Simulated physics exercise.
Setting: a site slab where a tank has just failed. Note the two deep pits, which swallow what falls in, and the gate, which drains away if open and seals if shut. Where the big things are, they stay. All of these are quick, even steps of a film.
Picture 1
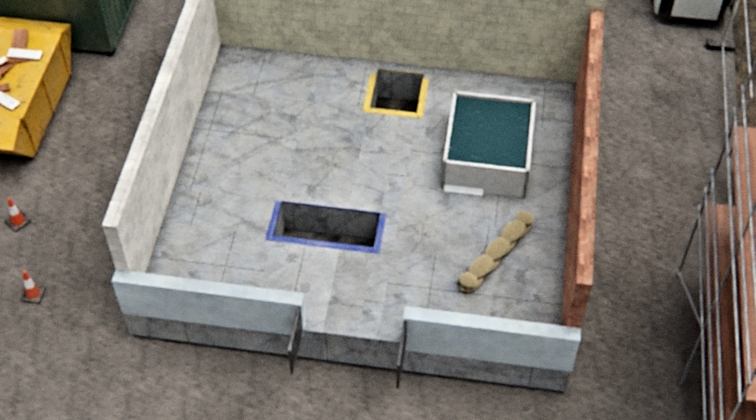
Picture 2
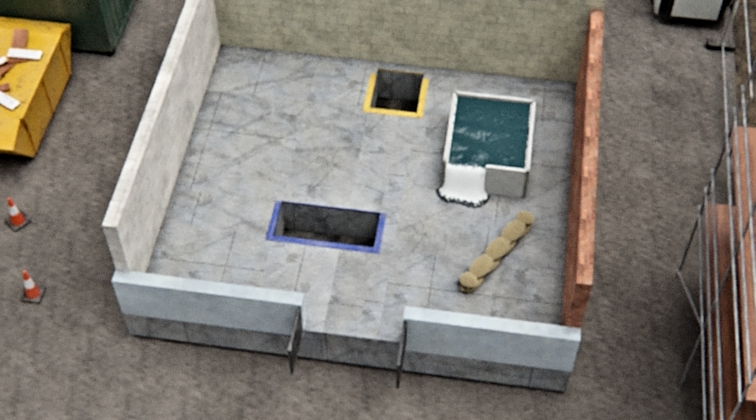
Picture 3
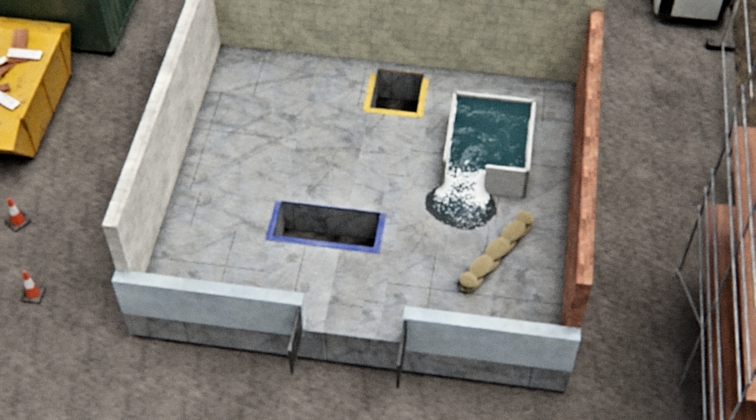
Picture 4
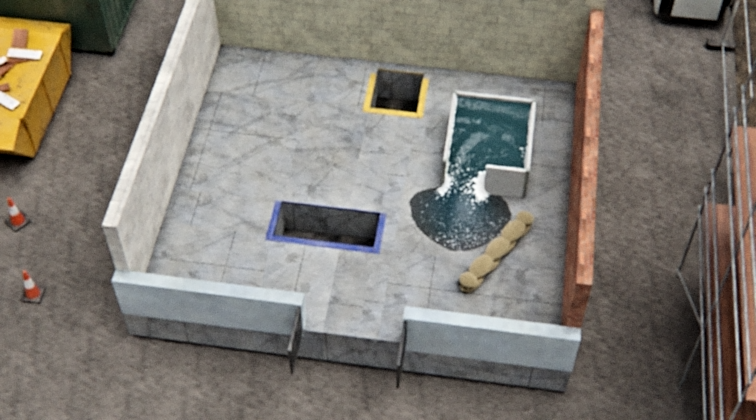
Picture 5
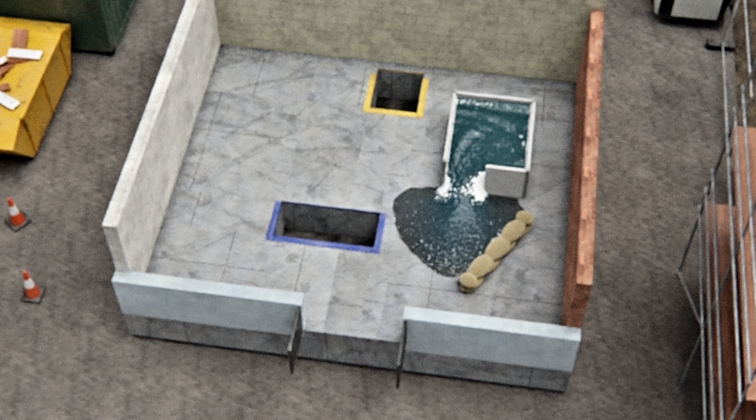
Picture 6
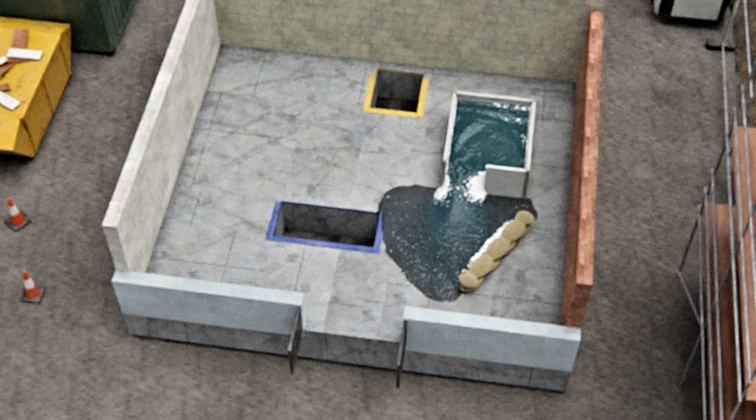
A walled concrete slab on a building site is seen from high above, with a gateway in its low front wall. A pale tank of teal water stands at the right, near a row of tan sandbags, with a yellow-edged pit at the back and a blue-edged one left of centre. Water pours from the tank's front left corner and spreads forward and leftward, running along the sandbags and reaching the blue edging, while the camera stays still.
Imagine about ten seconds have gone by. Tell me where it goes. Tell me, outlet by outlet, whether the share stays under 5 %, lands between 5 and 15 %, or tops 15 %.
In order: The gate accounts for a substantial part - beyond fifteen per cent, the blue pit accounts for a medium-sized part - five to fifteen per cent, the yellow pit accounts for a negligible part - below five per cent.
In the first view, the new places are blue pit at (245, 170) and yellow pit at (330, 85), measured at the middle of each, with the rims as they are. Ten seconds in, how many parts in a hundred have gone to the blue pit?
Share for blue: 2 in a hundred.
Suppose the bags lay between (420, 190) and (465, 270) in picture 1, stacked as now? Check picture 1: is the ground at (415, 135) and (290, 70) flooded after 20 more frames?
Going point by point, the first is waterlogged, the second unwetted.
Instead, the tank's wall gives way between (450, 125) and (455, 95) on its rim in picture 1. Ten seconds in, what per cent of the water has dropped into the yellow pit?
In percent, yellow takes 35.
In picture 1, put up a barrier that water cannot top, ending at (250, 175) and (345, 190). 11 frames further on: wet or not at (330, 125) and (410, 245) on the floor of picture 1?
Log, in order: Unreached / waterlogged.
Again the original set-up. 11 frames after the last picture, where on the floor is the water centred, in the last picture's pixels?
I'd place it roughly at (464, 200).
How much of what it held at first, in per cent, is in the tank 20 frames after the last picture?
It works out to roughly 38 %.
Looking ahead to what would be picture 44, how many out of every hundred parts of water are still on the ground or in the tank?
Around 54 parts in a hundred.
A moment on, water covers 15 % of the floor; the gate 0 %, the blue pit 2 %, the yellow pit 0 %.
Next, water covers 20 % of the floor; the gate 8 %, the blue pit 4 %, the yellow pit 0 %.
Then, water covers 25 % of the floor; the gate 22 %, the blue pit 6 %, the yellow pit 0 %.
Later, water covers 35 % of the floor; the gate 38 %, the blue pit 8 %, the yellow pit 0 %.
In the end, water covers 40 % of the floor; the gate 48 %, the blue pit 10 %, the yellow pit 0 %.
